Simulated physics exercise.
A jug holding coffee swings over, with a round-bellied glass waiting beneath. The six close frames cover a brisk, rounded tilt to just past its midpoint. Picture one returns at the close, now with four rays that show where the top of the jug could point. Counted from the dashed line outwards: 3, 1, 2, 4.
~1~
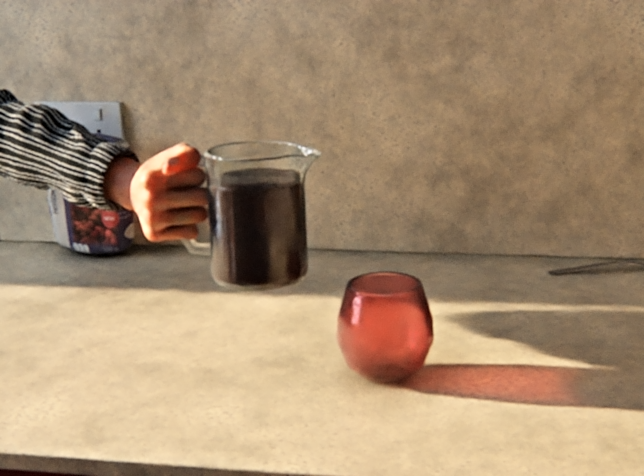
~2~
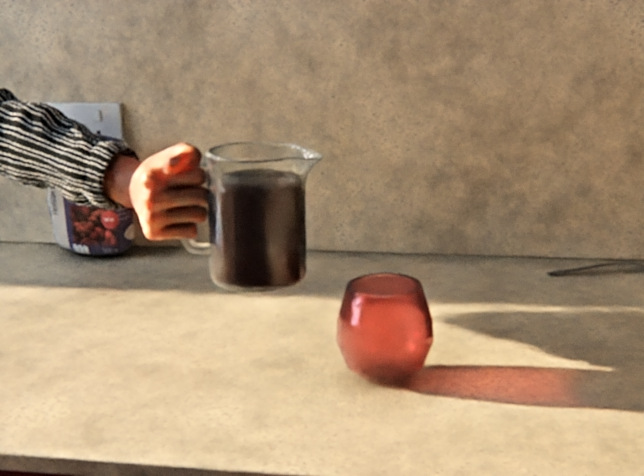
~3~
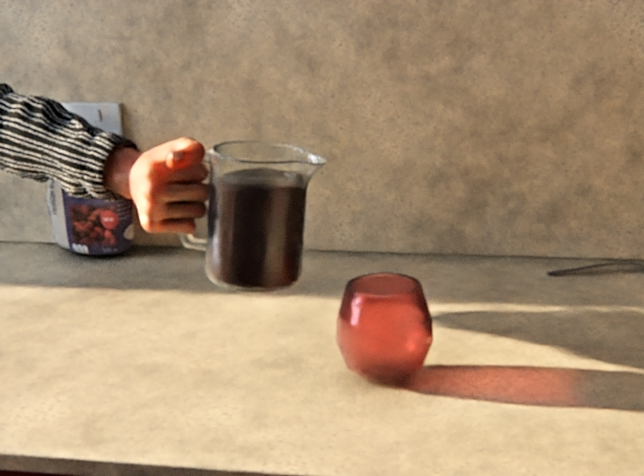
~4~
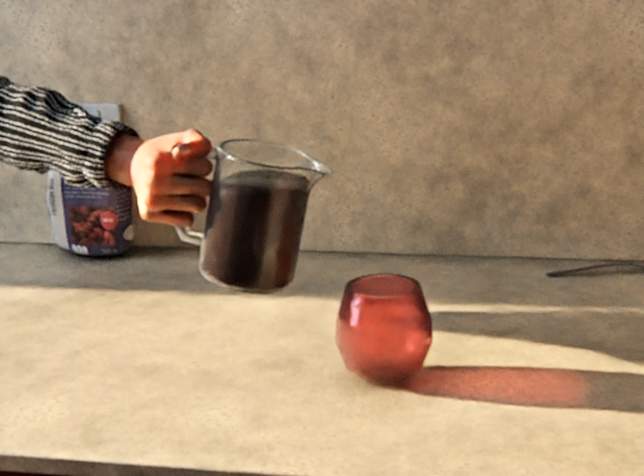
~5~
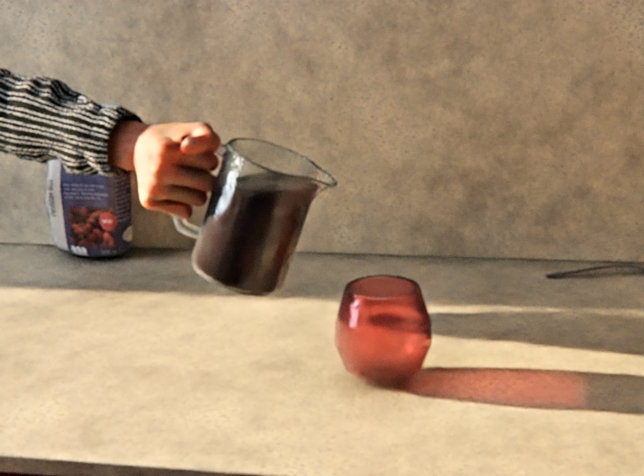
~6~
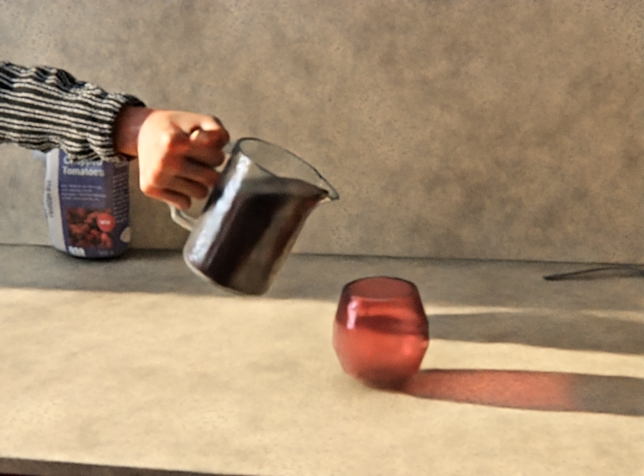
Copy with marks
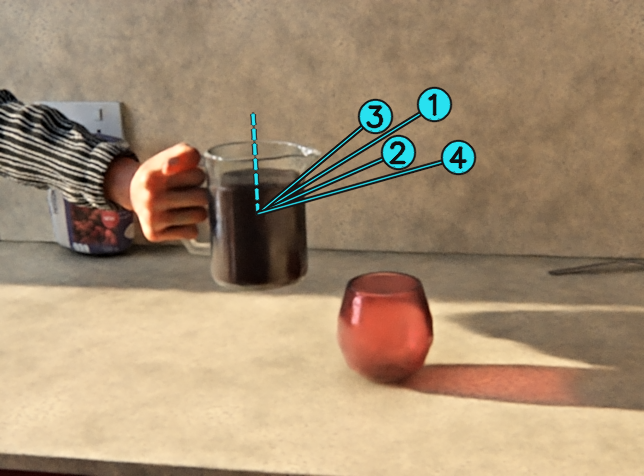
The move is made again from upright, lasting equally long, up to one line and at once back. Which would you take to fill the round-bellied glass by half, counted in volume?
Take 2.
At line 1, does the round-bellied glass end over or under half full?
Under half.
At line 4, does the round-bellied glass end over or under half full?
Over half.
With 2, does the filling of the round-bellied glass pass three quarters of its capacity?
No.
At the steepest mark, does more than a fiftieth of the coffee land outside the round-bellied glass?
No.
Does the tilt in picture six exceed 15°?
Yes.
In cyan, 1 at (420, 113); 2 at (382, 159); 3 at (362, 127); 4 at (441, 162).
Choosing 1, the round-bellied glass ends with about 36 % of what it can hold.
Choosing 2, the round-bellied glass ends with about 51 % of what it can hold.
Choosing 3, the round-bellied glass ends with about 24 % of what it can hold.
Choosing 4, the round-bellied glass ends with about 69 % of what it can hold.
